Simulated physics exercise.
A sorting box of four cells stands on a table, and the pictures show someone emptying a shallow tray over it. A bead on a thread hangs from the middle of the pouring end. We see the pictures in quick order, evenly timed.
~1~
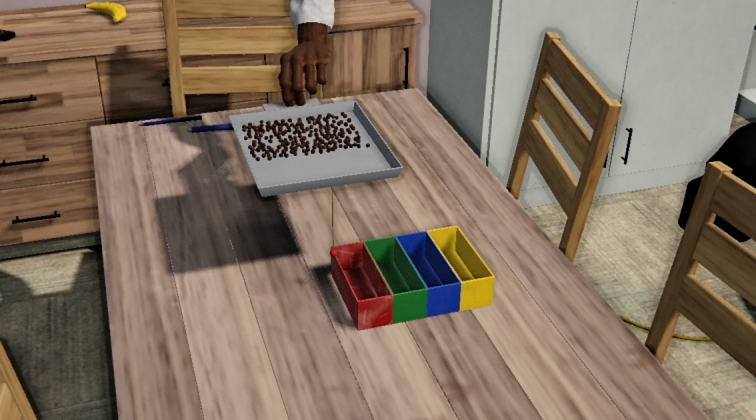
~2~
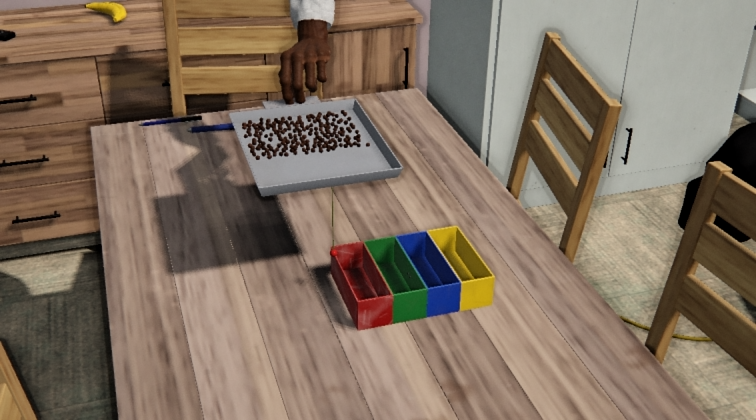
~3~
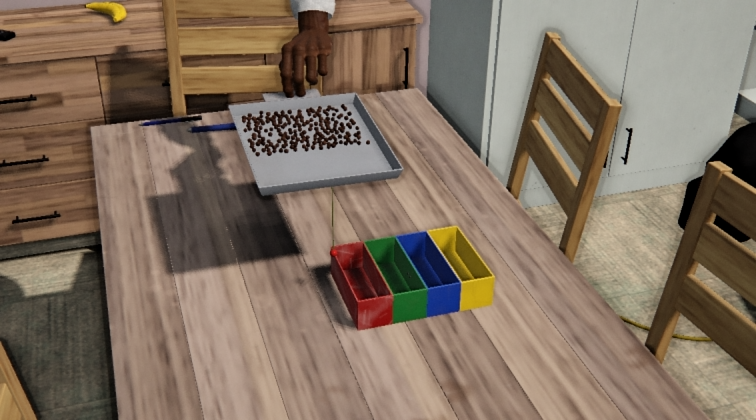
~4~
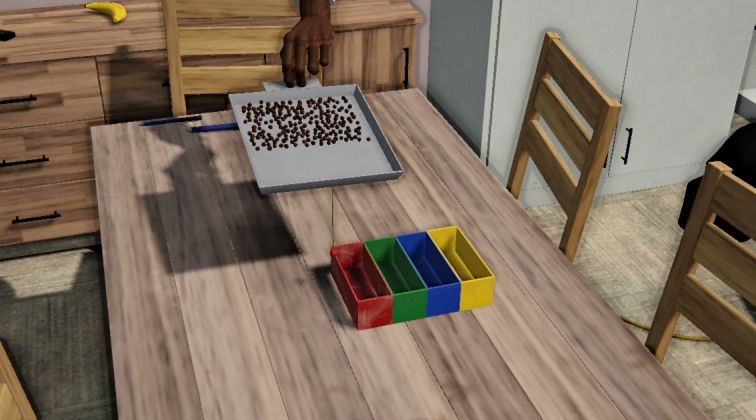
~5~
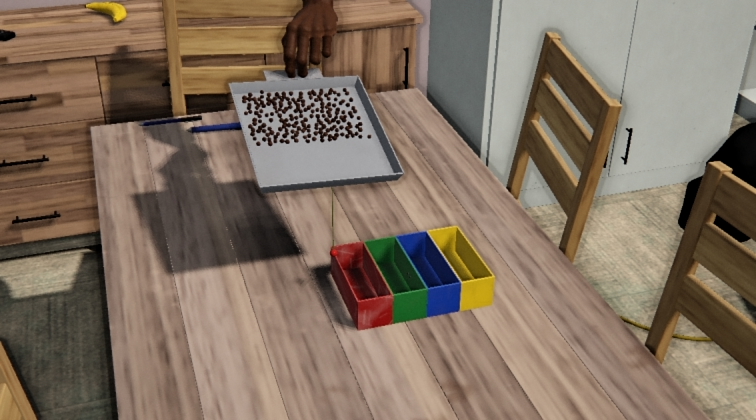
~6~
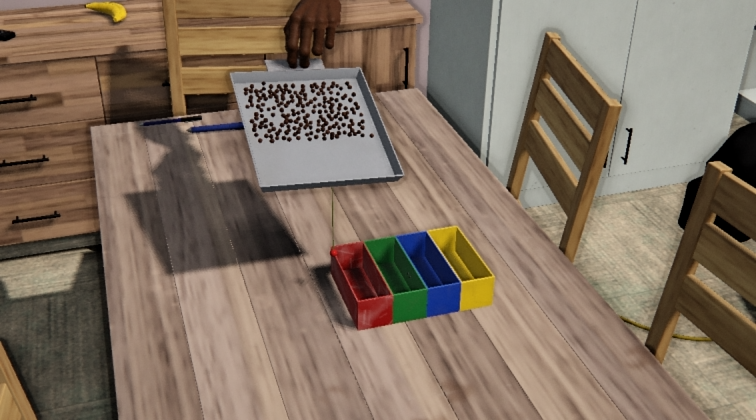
On a wooden table, a hand held a shallow gray tray of small brown berries near a box with red, green, blue and yellow cells, then slowly raised the tray's far end, tilting it forward.
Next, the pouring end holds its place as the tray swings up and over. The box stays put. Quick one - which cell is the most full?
The green one is.
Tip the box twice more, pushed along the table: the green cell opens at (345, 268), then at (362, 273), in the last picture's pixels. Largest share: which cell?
Try 1 - that blue cell. Try 2 - the blue one.
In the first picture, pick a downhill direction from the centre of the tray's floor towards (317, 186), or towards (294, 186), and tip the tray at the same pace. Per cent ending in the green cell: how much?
The first try would leave around 0 per cent there, the second around 0 per cent.
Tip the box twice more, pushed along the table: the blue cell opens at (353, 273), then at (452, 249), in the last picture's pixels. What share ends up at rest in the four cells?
It would be roughly 70 per cent for the first and roughly 60 per cent for the second.
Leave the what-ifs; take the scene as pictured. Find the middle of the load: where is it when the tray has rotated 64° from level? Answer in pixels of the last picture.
The middle of the pieces lands at roughly (371, 188).
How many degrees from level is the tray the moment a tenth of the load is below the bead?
The angle is around 60°.
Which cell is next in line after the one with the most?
It's the red one.
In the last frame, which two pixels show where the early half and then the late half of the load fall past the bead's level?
I'd place the first part at (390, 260) and the rest at (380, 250).
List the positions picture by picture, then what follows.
Corners of the pouring end (262, 185) and (398, 166), level; middle of the load (300, 136), allspice berries; bead on its thread (333, 253); red cell (375, 310); green cell (410, 303); blue cell (444, 297); yellow cell (477, 291), in the first picture.
Corners of the pouring end (262, 185) and (398, 166), level; middle of the load (300, 134), in the second picture.
Corners of the pouring end (262, 185) and (398, 167), tipped barely, lowest at the right corner; middle of the load (300, 130), in the third picture.
Corners of the pouring end (263, 184) and (399, 169), tipped a little, lowest at the right corner; middle of the load (300, 123), in the fourth picture.
Corners of the pouring end (263, 184) and (399, 171), tipped a little, lowest at the right corner; middle of the load (301, 116), in the fifth picture.
Corners of the pouring end (264, 183) and (399, 173), tipped clearly, lowest at the right corner; middle of the load (303, 111), about a tenth on the move; red cell (375, 310); green cell (410, 303); blue cell (444, 297); yellow cell (477, 291), in the sixth picture.
Just after the last frame, tray tipped steeply; roughly two thirds on the tray; about a tenth in the green cell; about a tenth in the red cell; just a few in the blue cell; roughly a quarter falling or outside the box.
A moment on, tray tipped past a quarter turn; about a tenth on the tray; roughly a third in the green cell; roughly a quarter in the red cell; about a tenth in the blue cell; roughly a quarter falling or outside the box.
Further on, tray tipped past a quarter turn; roughly half in the green cell; roughly a quarter in the red cell; about a tenth in the blue cell; just a few in the yellow cell; about a tenth falling or outside the box.
When it is over, tray tipped past a quarter turn; roughly half in the green cell; roughly a quarter in the red cell; about a tenth in the blue cell; just a few in the yellow cell; about a tenth outside the box.
